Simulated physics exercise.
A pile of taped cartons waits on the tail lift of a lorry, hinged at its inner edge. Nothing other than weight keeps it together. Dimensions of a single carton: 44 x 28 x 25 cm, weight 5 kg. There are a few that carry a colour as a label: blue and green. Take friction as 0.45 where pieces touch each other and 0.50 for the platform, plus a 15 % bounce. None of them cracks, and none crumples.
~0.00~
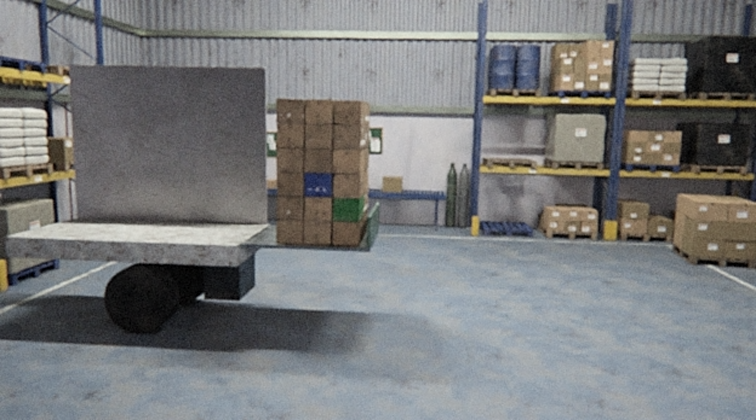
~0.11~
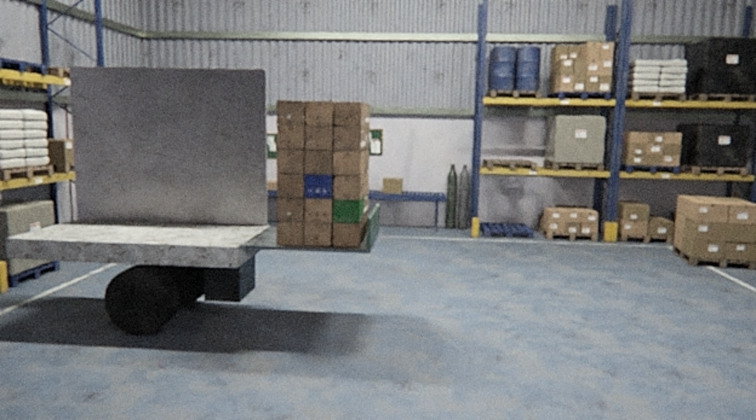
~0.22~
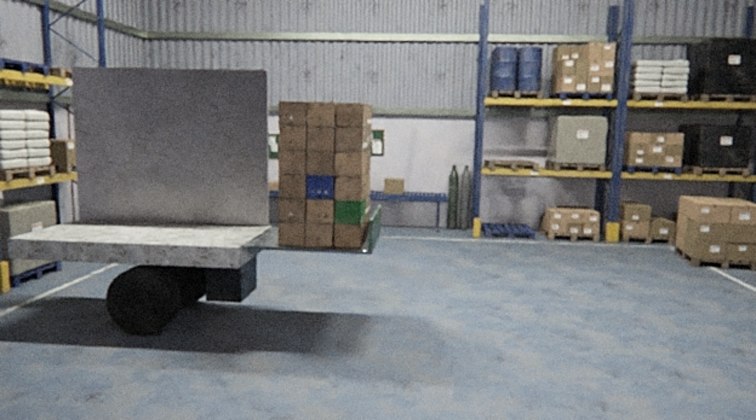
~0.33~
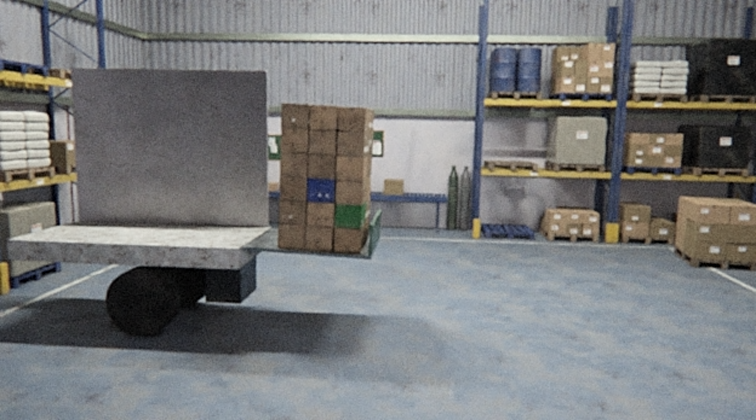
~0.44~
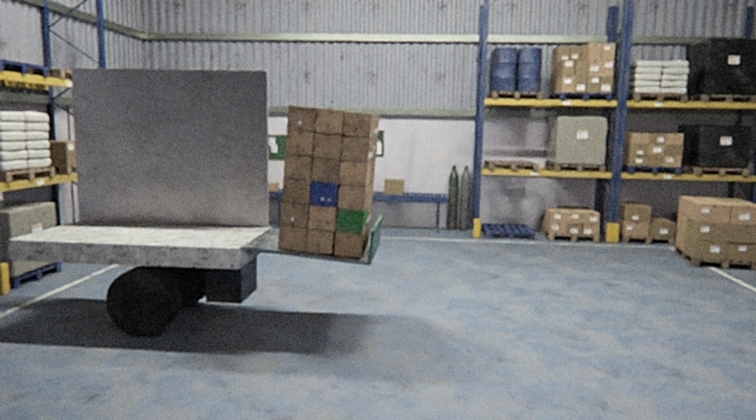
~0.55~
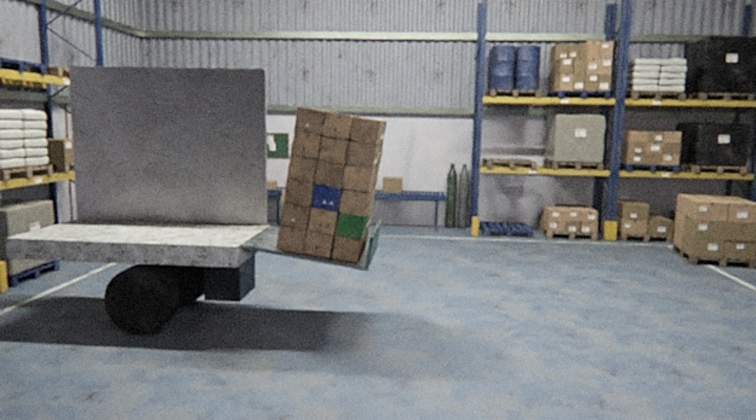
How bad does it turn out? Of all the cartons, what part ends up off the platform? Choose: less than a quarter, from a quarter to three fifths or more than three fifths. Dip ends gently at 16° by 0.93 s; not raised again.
A quarter to three fifths.
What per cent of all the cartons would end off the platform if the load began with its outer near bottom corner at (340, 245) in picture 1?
50 %.
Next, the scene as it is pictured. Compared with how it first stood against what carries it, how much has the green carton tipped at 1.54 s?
I'd estimate close to 20°.
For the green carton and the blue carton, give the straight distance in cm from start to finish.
The green one ends 40 cm from its start and the blue one 40 cm.
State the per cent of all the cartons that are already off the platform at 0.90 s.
5 percent by then.
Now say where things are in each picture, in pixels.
In the first frame (pixels give the middle of a visible side; leans and shifts are taken against what carries them), platform's outer corner (368, 250) slope 0°; blue carton (318, 185); green carton (346, 210); none has stirred.
Platform's outer corner (368, 252) slope 0°; blue carton (318, 187), in the second frame.
Platform's outer corner (370, 253) slope 0°; blue carton (320, 188), in the third frame.
Platform's outer corner (369, 258) slope 2°; blue carton (321, 191); one has shifted, in the fourth frame.
Platform's outer corner (369, 264) slope 5°; green carton (350, 222); movement in 7 of them, in the fifth frame.
Platform's outer corner (366, 270) slope 8°; green carton (350, 226); blue carton (326, 198); none has stirred, in the sixth frame.
After 0.90 s, slope 16°; 2 of the 36 cartons off the platform; green carton 12° from how it stood; blue carton 11° from how it stood.
After 1.54 s, slope 16°; 18 of the 36 cartons off the platform; green carton 18° from how it stood; blue carton 17° from how it stood.
In the end (2.8 s), slope 16°; 18 of the 36 cartons off the platform; green carton 18° from how it stood; blue carton 17° from how it stood. That is 50 per cent. From the last view, middles, green carton near (364, 237), blue carton near (351, 210).
